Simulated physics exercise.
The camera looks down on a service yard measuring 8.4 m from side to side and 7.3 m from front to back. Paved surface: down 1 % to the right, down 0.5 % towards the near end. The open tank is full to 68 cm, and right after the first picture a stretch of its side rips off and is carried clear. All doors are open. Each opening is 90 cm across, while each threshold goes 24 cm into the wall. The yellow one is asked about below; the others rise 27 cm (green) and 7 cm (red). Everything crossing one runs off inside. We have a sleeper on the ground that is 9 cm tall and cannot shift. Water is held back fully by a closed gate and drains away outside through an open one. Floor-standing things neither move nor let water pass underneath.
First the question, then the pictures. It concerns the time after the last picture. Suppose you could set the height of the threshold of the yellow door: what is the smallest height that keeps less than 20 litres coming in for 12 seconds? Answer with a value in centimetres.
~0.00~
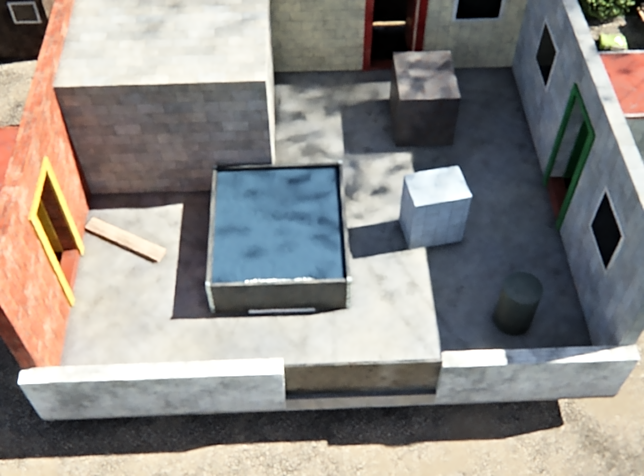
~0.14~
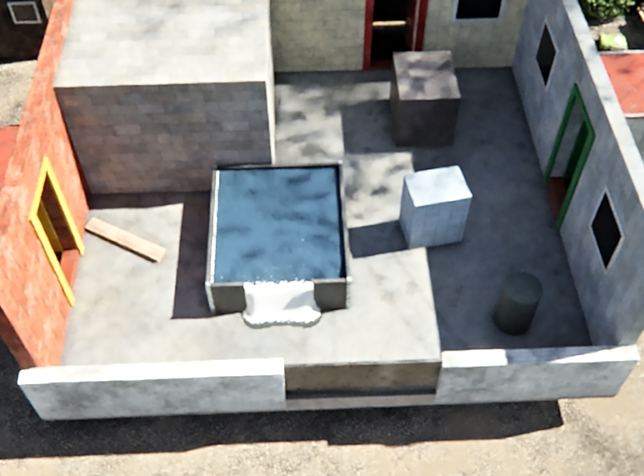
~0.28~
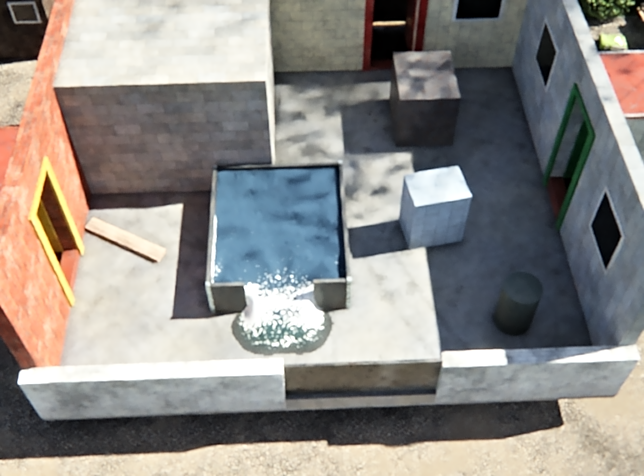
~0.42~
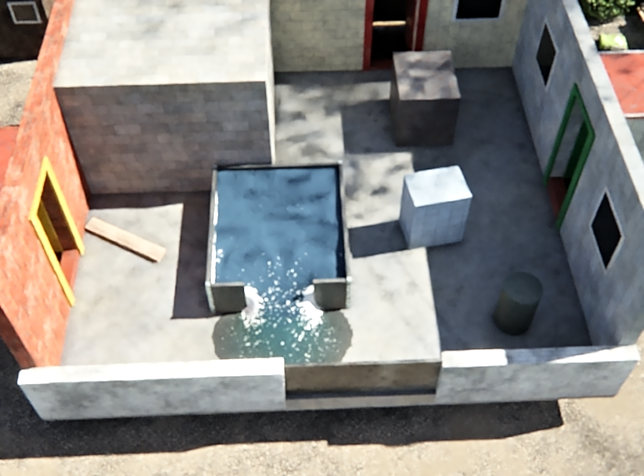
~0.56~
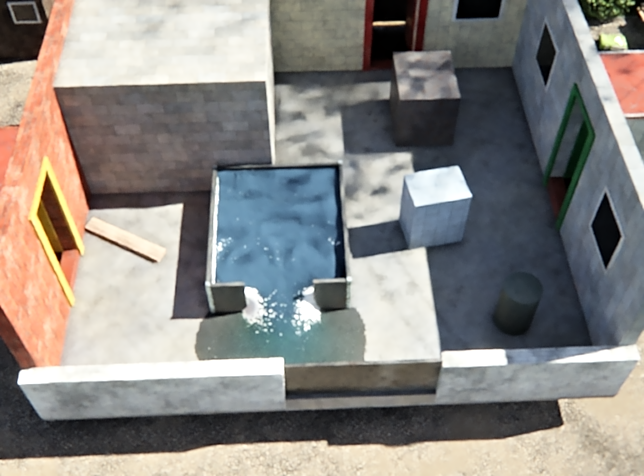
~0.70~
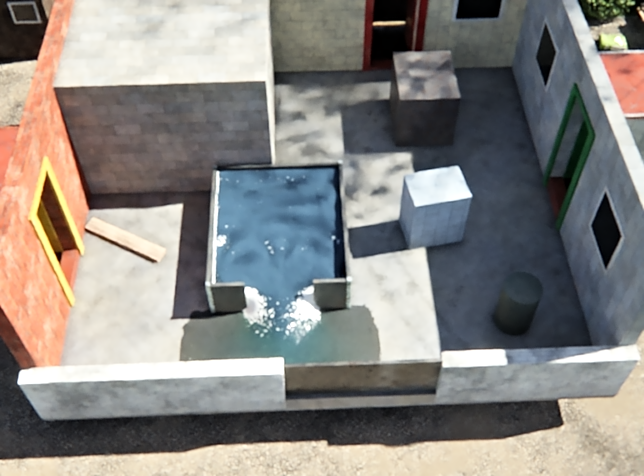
The smallest such height is close to 12 cm.
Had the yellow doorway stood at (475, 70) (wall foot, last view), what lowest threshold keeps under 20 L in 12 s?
11.0 cm.
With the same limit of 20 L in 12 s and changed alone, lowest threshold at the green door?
The green door needs around 9.5 cm.
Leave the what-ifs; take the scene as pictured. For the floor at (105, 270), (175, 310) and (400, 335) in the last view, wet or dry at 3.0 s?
Awash; awash; awash.
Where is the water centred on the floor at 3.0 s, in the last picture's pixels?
I'd say around (289, 290).
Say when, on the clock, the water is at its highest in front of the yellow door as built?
Peak time: Around 6.0 s.
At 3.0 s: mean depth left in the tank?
I'd put it near 36 cm.
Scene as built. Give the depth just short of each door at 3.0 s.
Green 0, yellow 14, red 0 cm.
After 1.4 s water covers 15 % of the floor, deepest (48 cm) near (281, 385); it has not reached the yellow door.
After 3.0 s water covers 40 % of the floor, deepest (34 cm) near (589, 354); 14 cm at the yellow door, 0 litres in over its 18 cm threshold.
After 12.0 s water covers 95 % of the floor, deepest (14 cm) near (208, 223); 12 cm at the yellow door, 0 litres in over its 18 cm threshold.
At the yellow door as built, the water arrived by 2.3 s and peaked near 16 cm at 5.8 s.
With a threshold of 11 cm, 33 litres would have come in within the 12 s; with 15 cm, 5 litres. So under 20 litres takes about 12 cm.
